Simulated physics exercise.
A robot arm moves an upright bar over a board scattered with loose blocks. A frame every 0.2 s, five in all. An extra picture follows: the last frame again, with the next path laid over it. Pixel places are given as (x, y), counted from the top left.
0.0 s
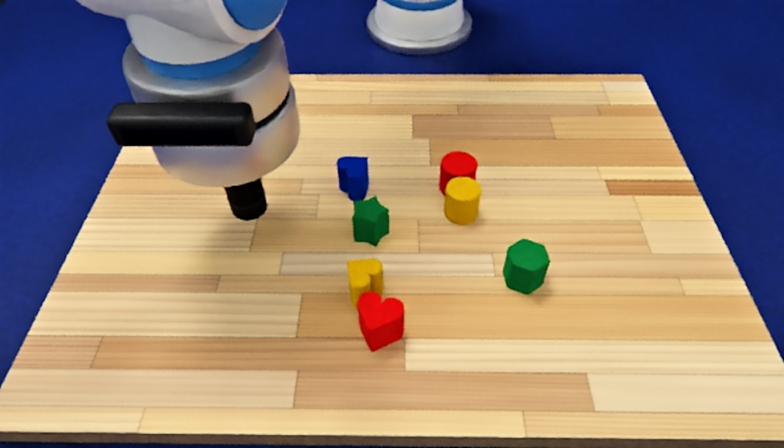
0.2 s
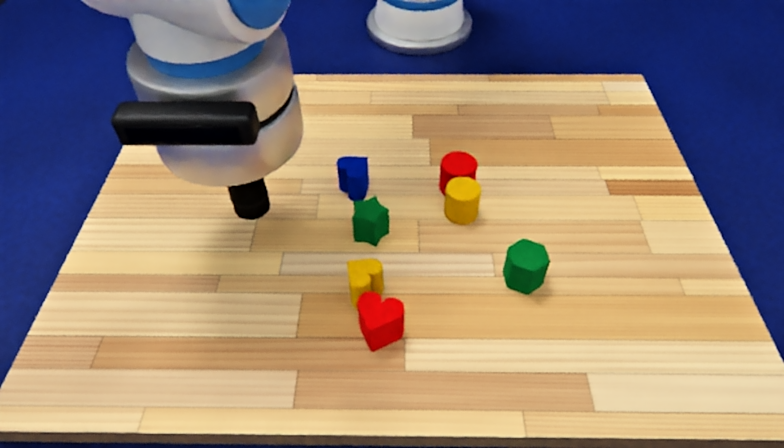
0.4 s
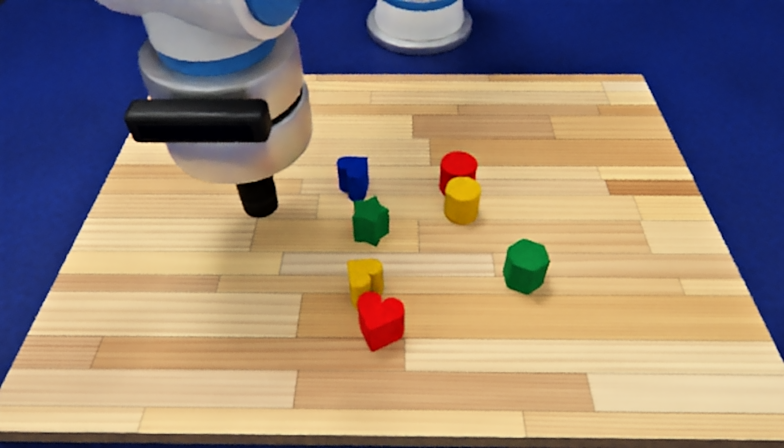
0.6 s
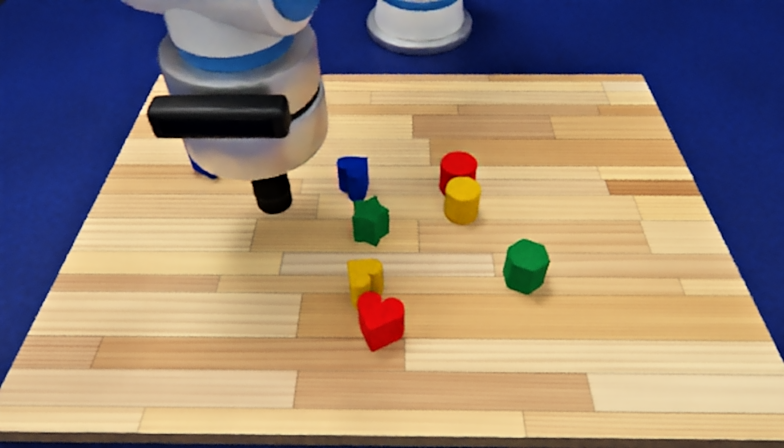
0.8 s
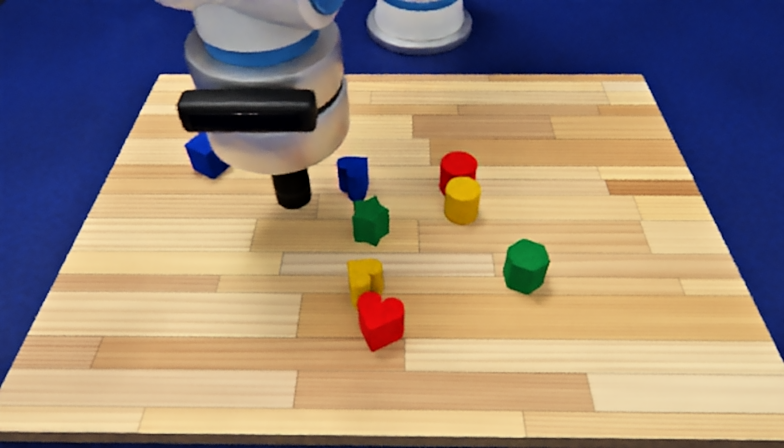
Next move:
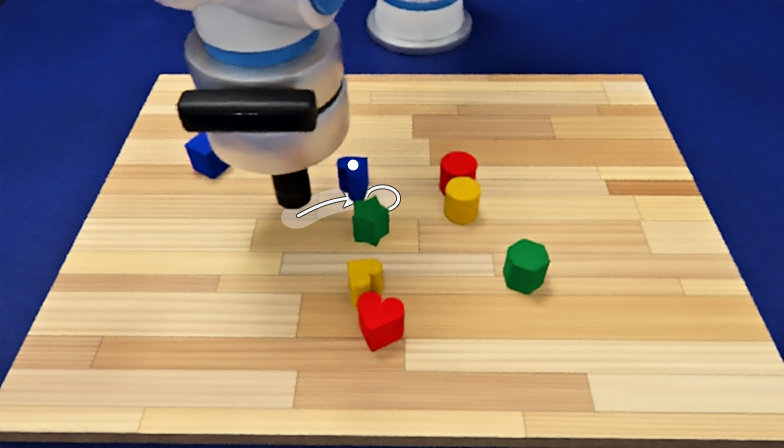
On a light wooden board scattered with small coloured blocks, a robot arm moved its upright black bar slowly to the right, uncovering a blue block behind it, while the blocks all stayed still.
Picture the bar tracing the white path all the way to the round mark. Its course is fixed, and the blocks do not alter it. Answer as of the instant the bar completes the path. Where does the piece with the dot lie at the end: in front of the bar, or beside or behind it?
I'd say the piece with the dot has slipped off and sits beside or behind the bar.
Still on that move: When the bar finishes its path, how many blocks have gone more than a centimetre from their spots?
By the end, one block will have moved.
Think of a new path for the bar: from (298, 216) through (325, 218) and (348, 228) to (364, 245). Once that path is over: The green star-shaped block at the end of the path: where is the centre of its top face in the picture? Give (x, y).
The middle of the upper face of the green star-shaped block will lie at about (395, 218) in the picture.
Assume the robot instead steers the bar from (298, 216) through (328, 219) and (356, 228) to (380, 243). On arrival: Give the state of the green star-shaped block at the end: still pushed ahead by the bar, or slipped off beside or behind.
Still leading.
Drawn move, from (298, 216) through (324, 204) and (353, 198) to (382, 198); the dot is on the blue heart block.
The first path, step by step. Halfway along, bar at (337, 182); blue heart block at (360, 163).
At the end, bar at (382, 181); blue heart block at (387, 155), turned 40° anticlockwise; green star-shaped block still.
